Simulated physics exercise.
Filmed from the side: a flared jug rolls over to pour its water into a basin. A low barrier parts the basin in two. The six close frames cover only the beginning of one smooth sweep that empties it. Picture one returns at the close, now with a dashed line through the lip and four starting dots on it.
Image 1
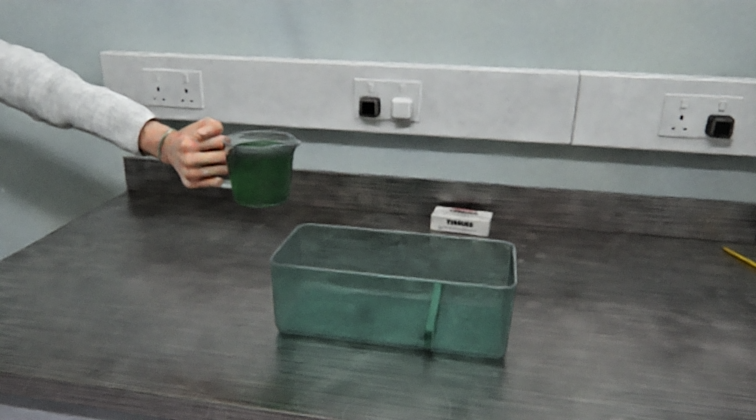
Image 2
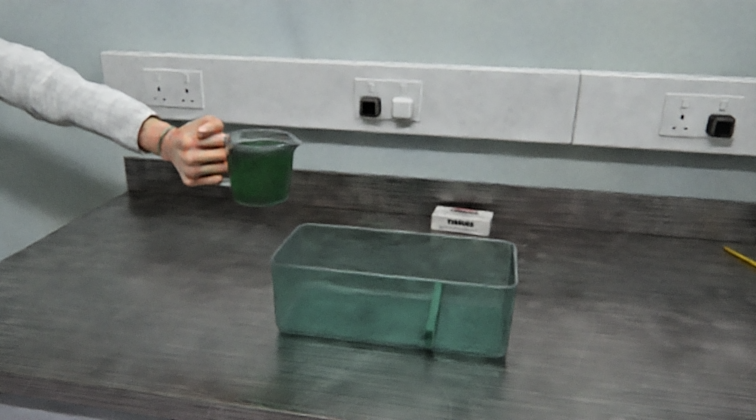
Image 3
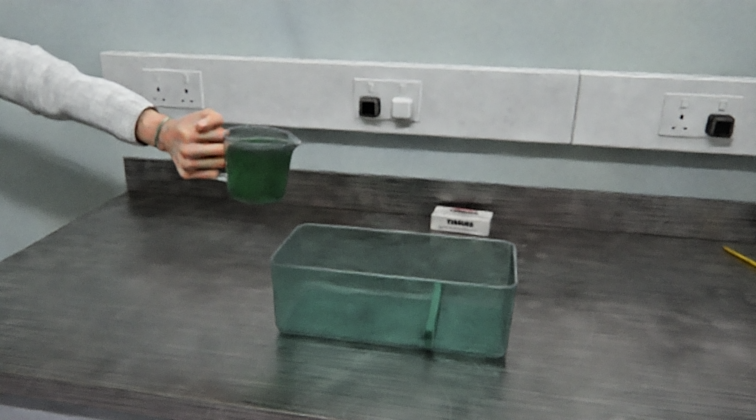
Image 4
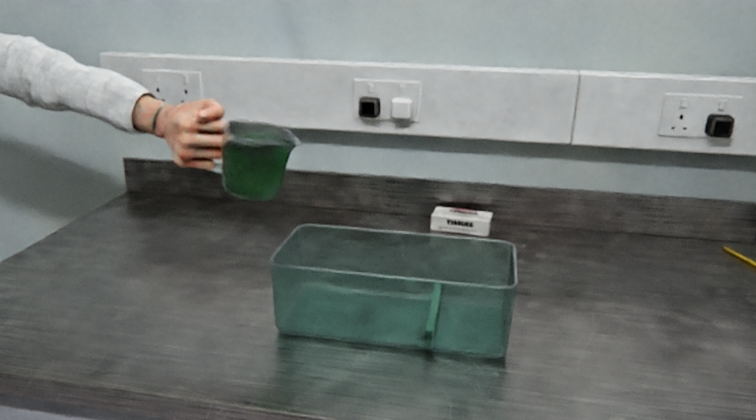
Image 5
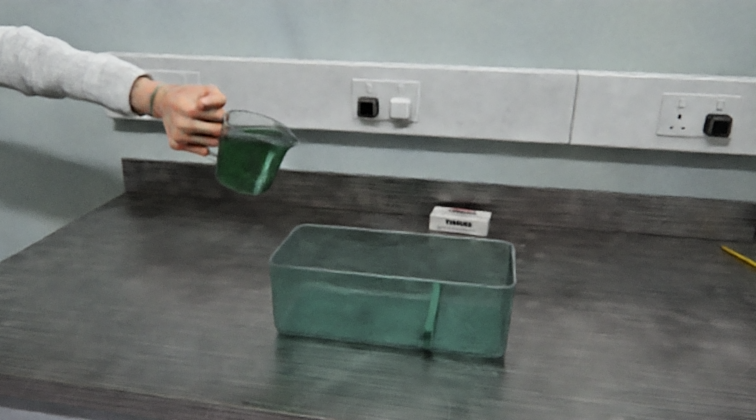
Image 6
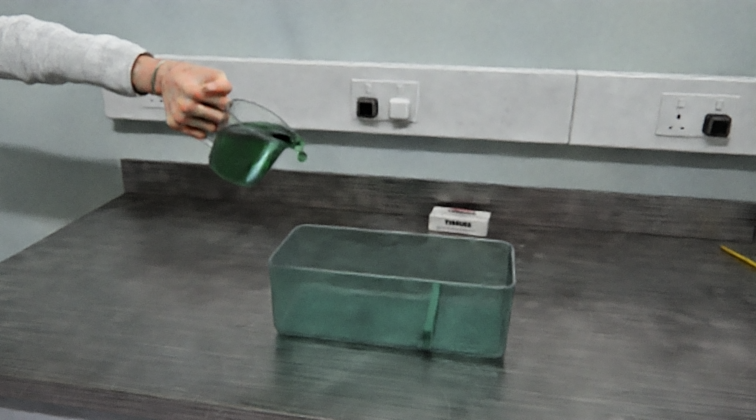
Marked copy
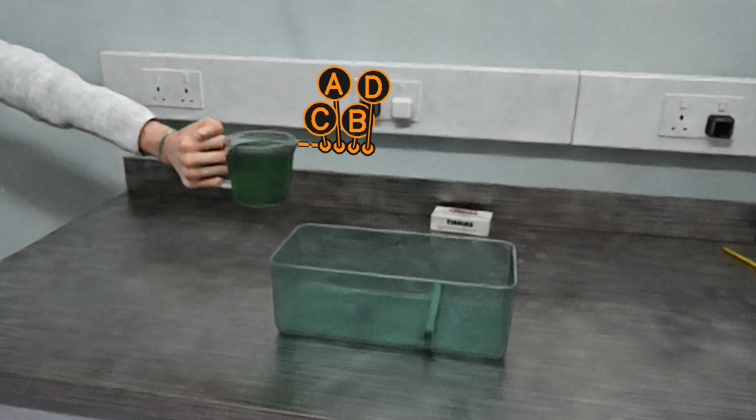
The clip shows a hand holding a clear jug of green liquid above and left of a rectangular basin with a low divider, then gradually tilting the jug rightward until a little liquid passes over its lip.
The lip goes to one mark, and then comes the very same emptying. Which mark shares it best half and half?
D beats the others.
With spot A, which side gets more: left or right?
The left one.
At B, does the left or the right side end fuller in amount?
The left side.
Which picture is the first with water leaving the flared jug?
In picture 6.
In orange, A at (339, 146); B at (353, 147); C at (325, 145); D at (367, 148).
Choosing A, about 85 % ends left of the wall and 10 % right of it; 5 % is lost outside.
Choosing B, about 86 % ends left of the wall and 11 % right of it.
Choosing C, about 85 % ends left of the wall and 11 % right of it; 4 % is lost outside.
Choosing D, about 44 % ends left of the wall and 54 % right of it; 3 % is lost outside.
